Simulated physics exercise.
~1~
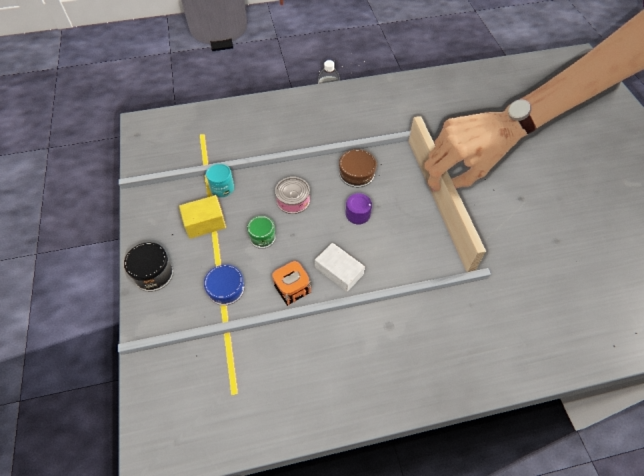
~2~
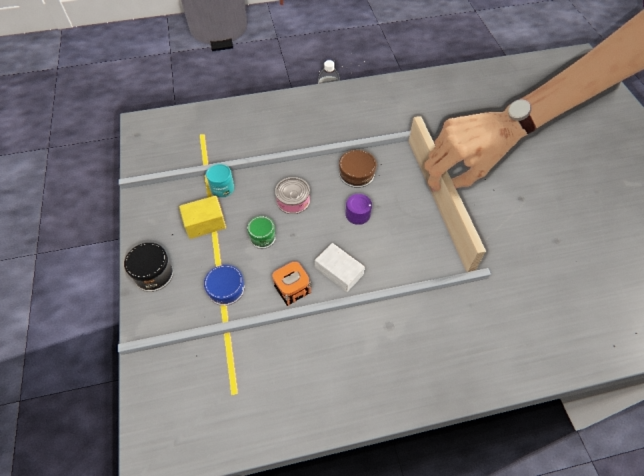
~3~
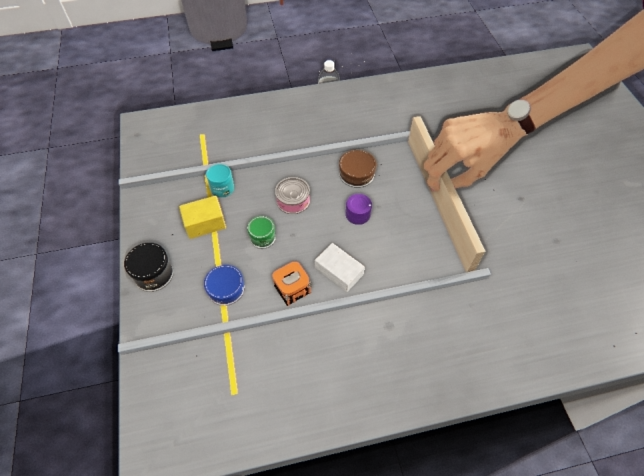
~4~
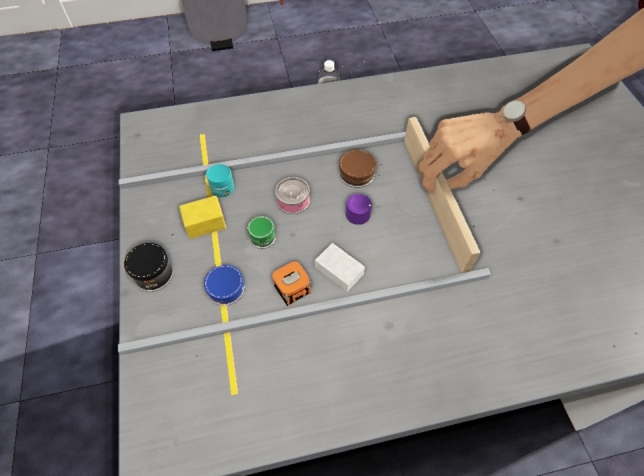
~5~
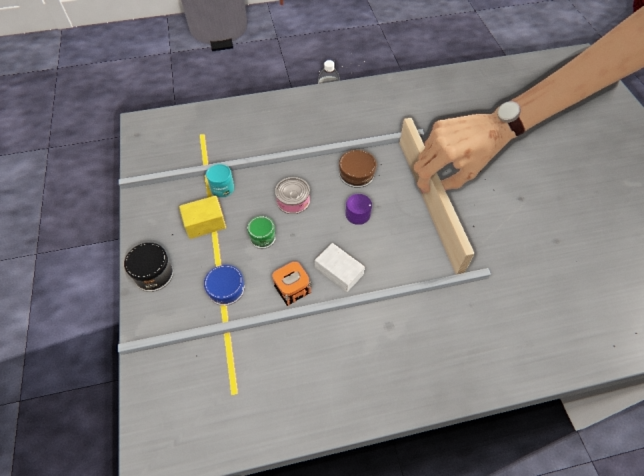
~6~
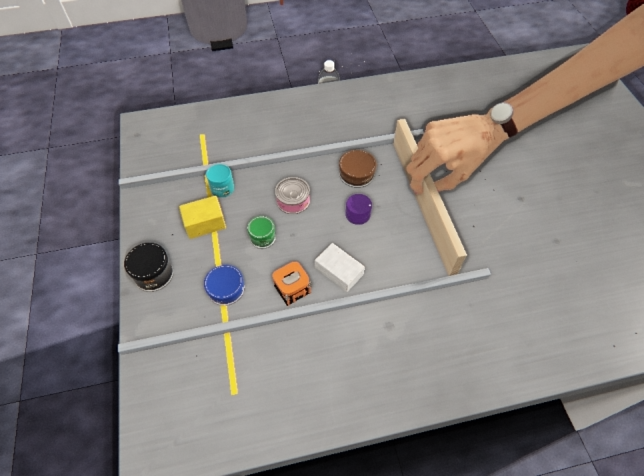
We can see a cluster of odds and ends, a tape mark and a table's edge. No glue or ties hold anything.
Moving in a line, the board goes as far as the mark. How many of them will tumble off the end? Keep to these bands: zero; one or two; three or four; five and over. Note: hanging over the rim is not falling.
That gives zero.
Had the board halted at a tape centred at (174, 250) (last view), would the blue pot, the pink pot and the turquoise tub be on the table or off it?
The blue pot? It does not stay. The pink pot? It is safe. The turquoise tub? It is safe.
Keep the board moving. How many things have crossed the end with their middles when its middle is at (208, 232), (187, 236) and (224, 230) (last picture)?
Going through the three positions, you'd get 0, 1 and 0.
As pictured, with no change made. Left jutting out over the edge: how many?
The count is 0.
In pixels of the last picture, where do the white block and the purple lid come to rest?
Result: One about (206, 286), other about (201, 240).
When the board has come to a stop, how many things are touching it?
3 are in contact with it.
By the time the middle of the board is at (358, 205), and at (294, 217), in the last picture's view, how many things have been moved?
The counts are 2 and 6.
Soon after, none off yet; black pot at rest near (150, 268); yellow block at rest near (203, 217); blue pot at rest near (225, 285).
In the end, the number that fall off is zero.
